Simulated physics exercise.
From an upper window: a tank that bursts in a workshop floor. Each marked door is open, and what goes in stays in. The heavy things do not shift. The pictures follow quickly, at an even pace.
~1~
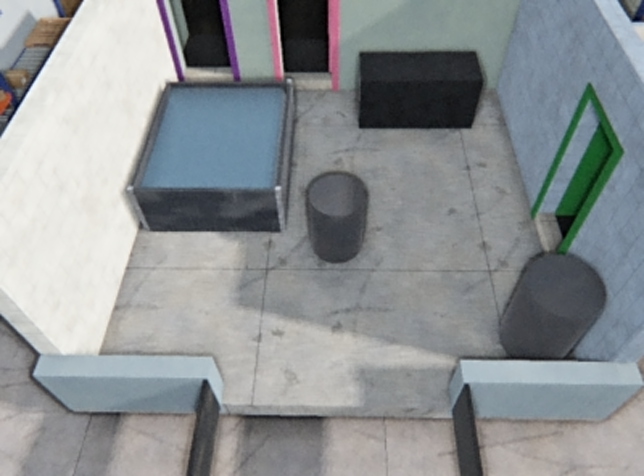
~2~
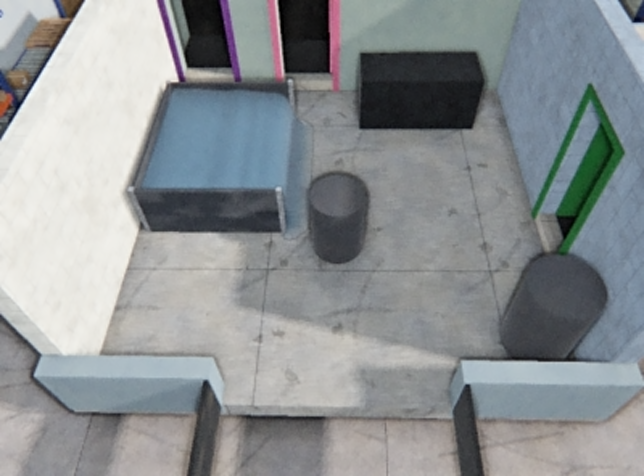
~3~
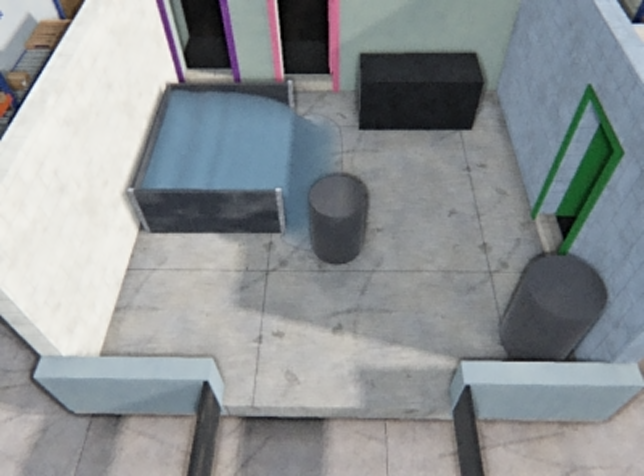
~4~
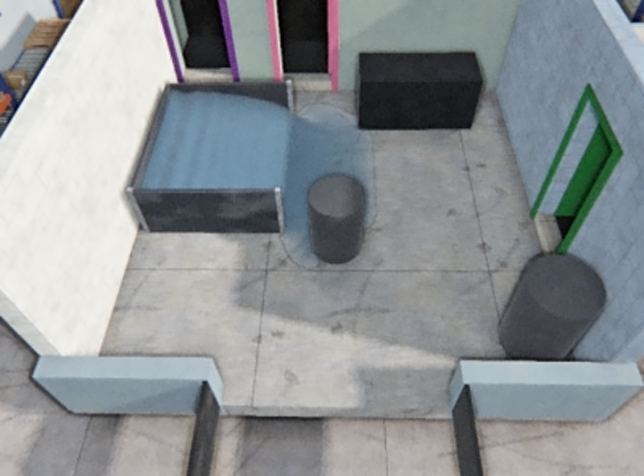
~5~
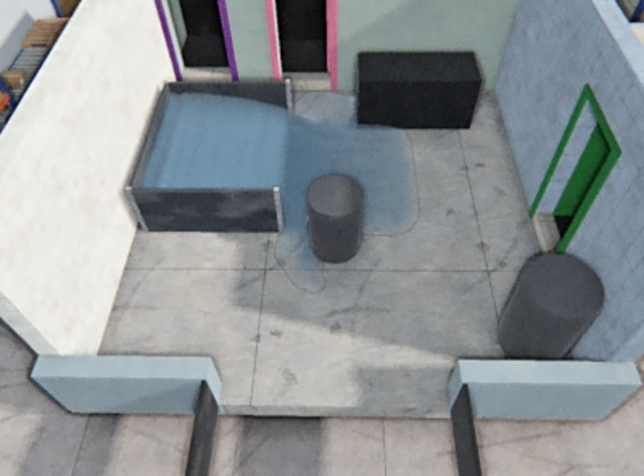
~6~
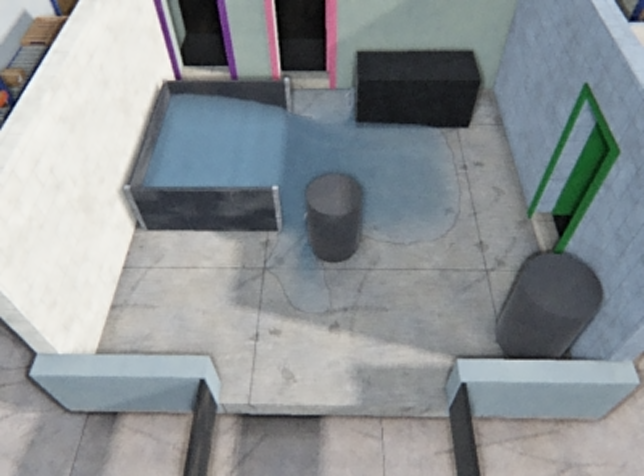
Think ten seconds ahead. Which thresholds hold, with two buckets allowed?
One by one: The pink door holds within the limit; the green door floods; the purple door holds within the limit.
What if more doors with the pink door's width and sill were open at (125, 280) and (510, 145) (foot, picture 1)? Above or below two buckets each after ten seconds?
In that order: Holds, passes that mark.
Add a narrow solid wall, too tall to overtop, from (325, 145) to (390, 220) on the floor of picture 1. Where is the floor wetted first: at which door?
It is the pink one.
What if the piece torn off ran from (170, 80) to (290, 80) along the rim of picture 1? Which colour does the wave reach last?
Last comes the door marked green.
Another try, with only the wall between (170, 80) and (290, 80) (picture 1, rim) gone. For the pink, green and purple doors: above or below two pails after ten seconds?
In short: Pink door floods; green door stays under; purple door goes over.
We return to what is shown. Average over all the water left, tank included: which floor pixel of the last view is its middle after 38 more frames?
Close to (341, 199).
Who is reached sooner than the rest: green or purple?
It is the green-painted one.
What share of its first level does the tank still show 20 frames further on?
Some 14 per cent.
A moment on, water covers 50 % of the floor; the pink door wet at the sill, nothing in, the green door under two buckets in, the purple door not reached.
Next, water covers 65 % of the floor; the pink door wet at the sill, nothing in, the green door over two buckets in, the purple door not reached.
Then, water covers 75 % of the floor; the pink door wet at the sill, nothing in, the green door far over two buckets in, the purple door wet at the sill, nothing in.
Later, water covers 95 % of the floor; the pink door wet at the sill, nothing in, the green door far over two buckets in, the purple door wet at the sill, nothing in.
In the end, water covers 95 % of the floor; the pink door under two buckets in, the green door far over two buckets in, the purple door wet at the sill, nothing in.
